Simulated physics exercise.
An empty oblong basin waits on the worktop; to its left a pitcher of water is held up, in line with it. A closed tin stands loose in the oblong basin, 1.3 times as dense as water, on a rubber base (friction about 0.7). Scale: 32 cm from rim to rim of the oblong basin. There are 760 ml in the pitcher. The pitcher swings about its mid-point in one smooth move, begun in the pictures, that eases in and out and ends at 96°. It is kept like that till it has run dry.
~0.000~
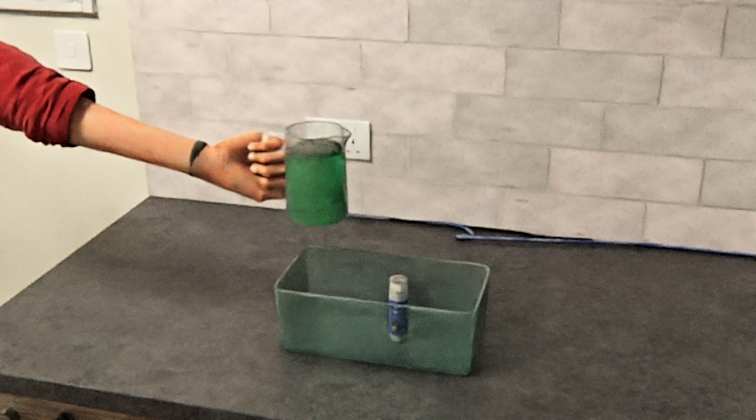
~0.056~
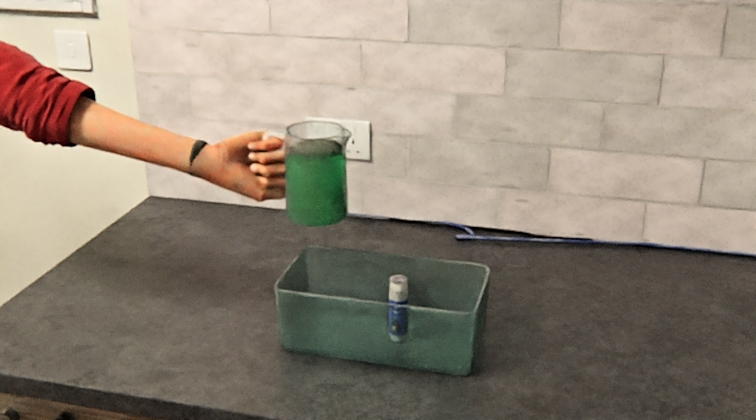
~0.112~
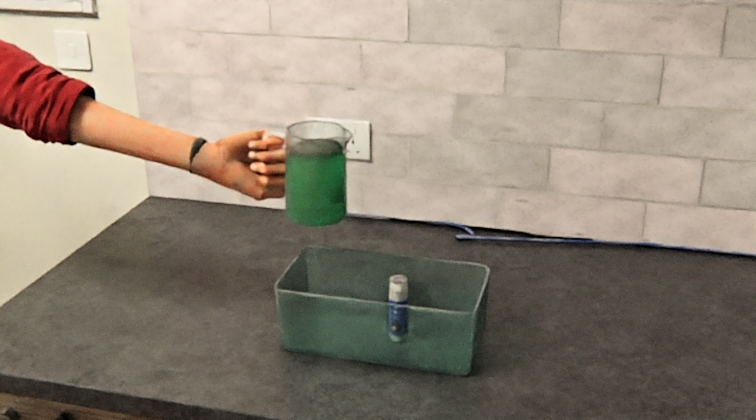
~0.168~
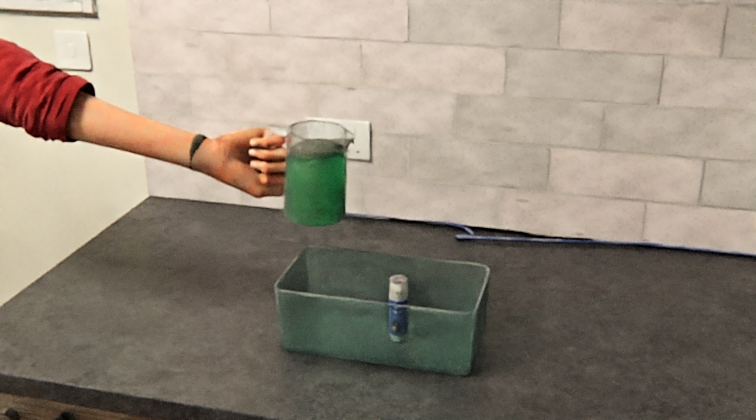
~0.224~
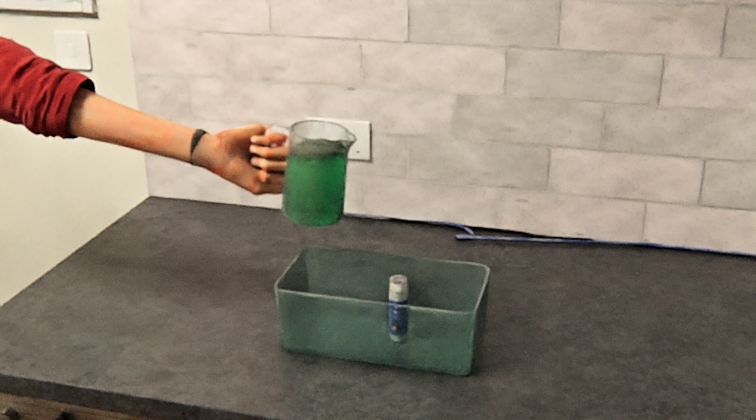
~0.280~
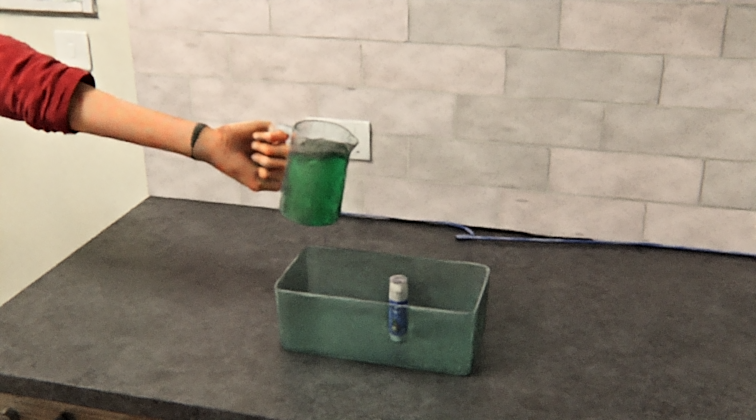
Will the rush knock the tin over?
It remains upright.
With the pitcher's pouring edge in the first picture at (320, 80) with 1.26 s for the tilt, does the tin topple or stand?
Then it stays up.
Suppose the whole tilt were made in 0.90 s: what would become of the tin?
Then it remains upright.
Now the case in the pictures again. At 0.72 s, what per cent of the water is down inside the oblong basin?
About 0 per cent.
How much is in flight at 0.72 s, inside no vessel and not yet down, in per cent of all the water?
About 6 per cent.
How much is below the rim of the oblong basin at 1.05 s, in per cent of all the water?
Near 22 in a hundred.
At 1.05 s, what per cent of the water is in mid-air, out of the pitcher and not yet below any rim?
Near 20 in a hundred.
By 0.72 s the tilt is 59° and 94 per cent is still to pour; the tin stands where it began.
By 1.05 s the tilt is 90° and 58 per cent is still to pour; the tin stands where it began.
By 1.39 s the tilt is 96° and 18 per cent is still to pour; the tin stands where it began.
By 1.76 s the tilt is 96° and 5 per cent is still to pour; the tin stands where it began.
At rest the tin stands where it began.
